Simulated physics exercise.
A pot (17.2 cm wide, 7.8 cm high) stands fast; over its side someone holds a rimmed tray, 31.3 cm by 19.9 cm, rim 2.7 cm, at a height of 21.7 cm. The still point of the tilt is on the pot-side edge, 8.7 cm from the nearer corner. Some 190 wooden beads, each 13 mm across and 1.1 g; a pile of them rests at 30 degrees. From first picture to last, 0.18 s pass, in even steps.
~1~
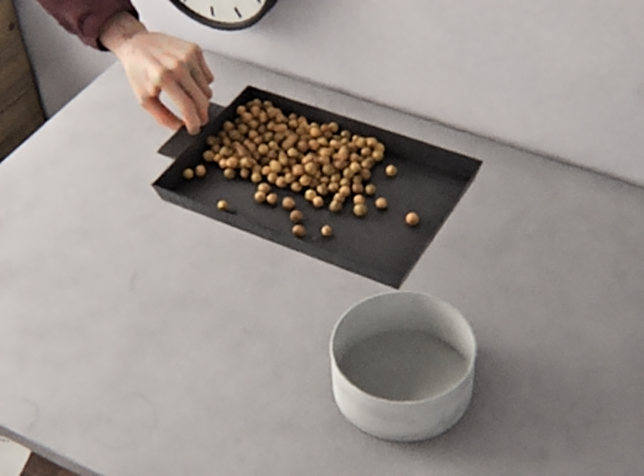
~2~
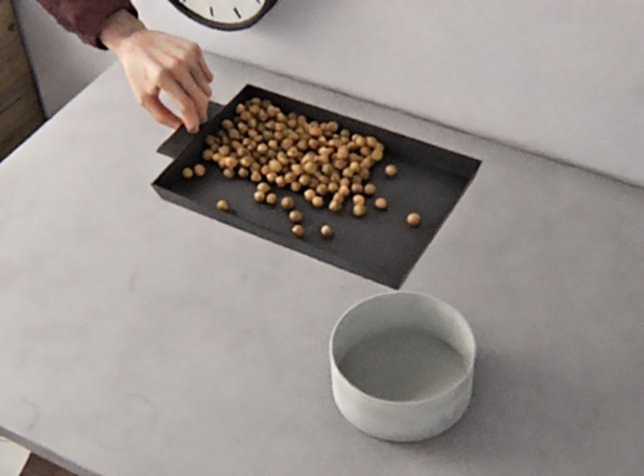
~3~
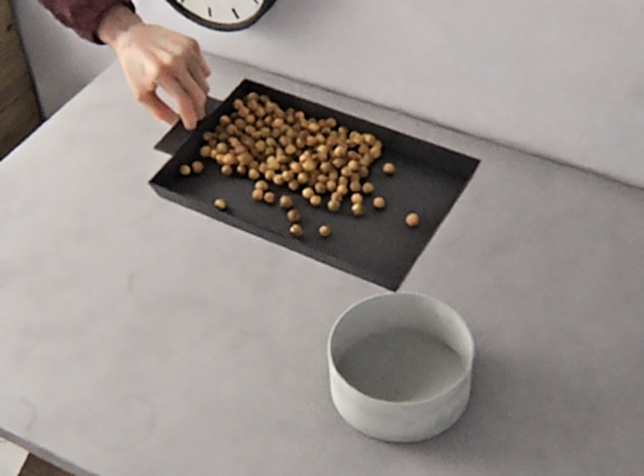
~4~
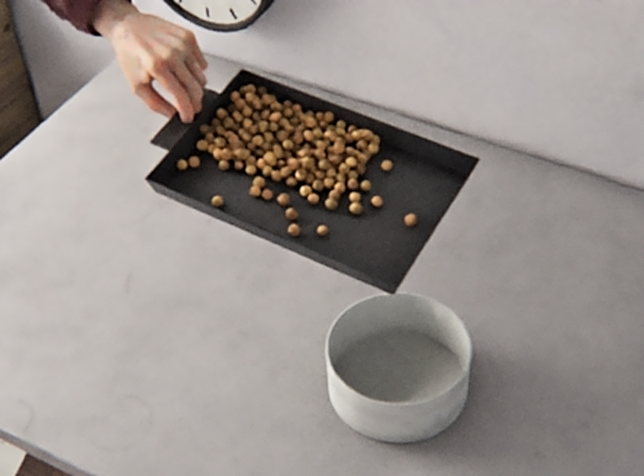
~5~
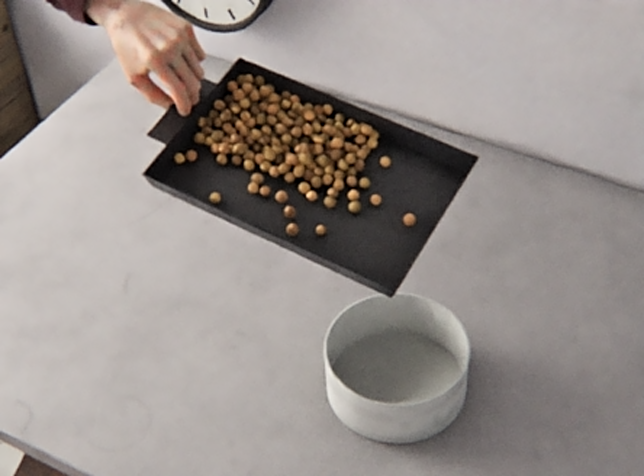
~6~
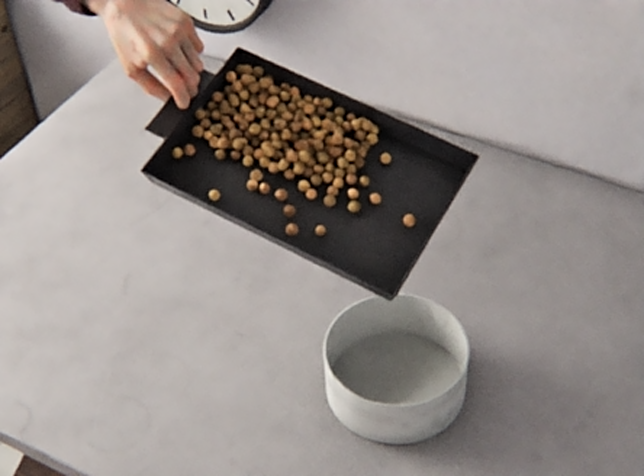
At the start, a hand holds a dark rimmed tray with a pile of small round brown beads, above a pale pot on a grey surface. The hand slowly raises the tray's left end, tilting it toward the pot, while the beads keep their places on the tray.
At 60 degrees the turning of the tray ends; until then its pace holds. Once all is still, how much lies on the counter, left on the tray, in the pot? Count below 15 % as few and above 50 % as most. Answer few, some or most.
Counter some, tray some, pot some.
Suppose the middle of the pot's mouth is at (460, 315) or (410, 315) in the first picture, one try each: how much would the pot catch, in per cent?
About 0 and 0 per cent.
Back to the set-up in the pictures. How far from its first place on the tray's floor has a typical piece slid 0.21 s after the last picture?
Some 3 cm.
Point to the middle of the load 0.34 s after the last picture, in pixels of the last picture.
Around (314, 201).
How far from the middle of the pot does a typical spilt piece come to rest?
About 24 cm.
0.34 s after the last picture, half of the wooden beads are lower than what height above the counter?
About 28 cm.
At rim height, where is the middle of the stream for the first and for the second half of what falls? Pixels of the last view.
First near (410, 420), later near (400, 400).
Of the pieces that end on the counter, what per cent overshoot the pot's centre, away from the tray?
Some 90 per cent.
Then, 0.21 s after the last picture, tilt 38 degrees; the tray holds 100 %, the pot 0 %.
Then, 0.34 s after the last picture, tilt 53 degrees; the tray holds 100 %, the pot 0 %.
Then, 0.61 s after the last picture, tilt 60 degrees; the tray holds 50 %, the pot 5 %.
In the end, counter 40 %, tray 30 %, pot 30 %.
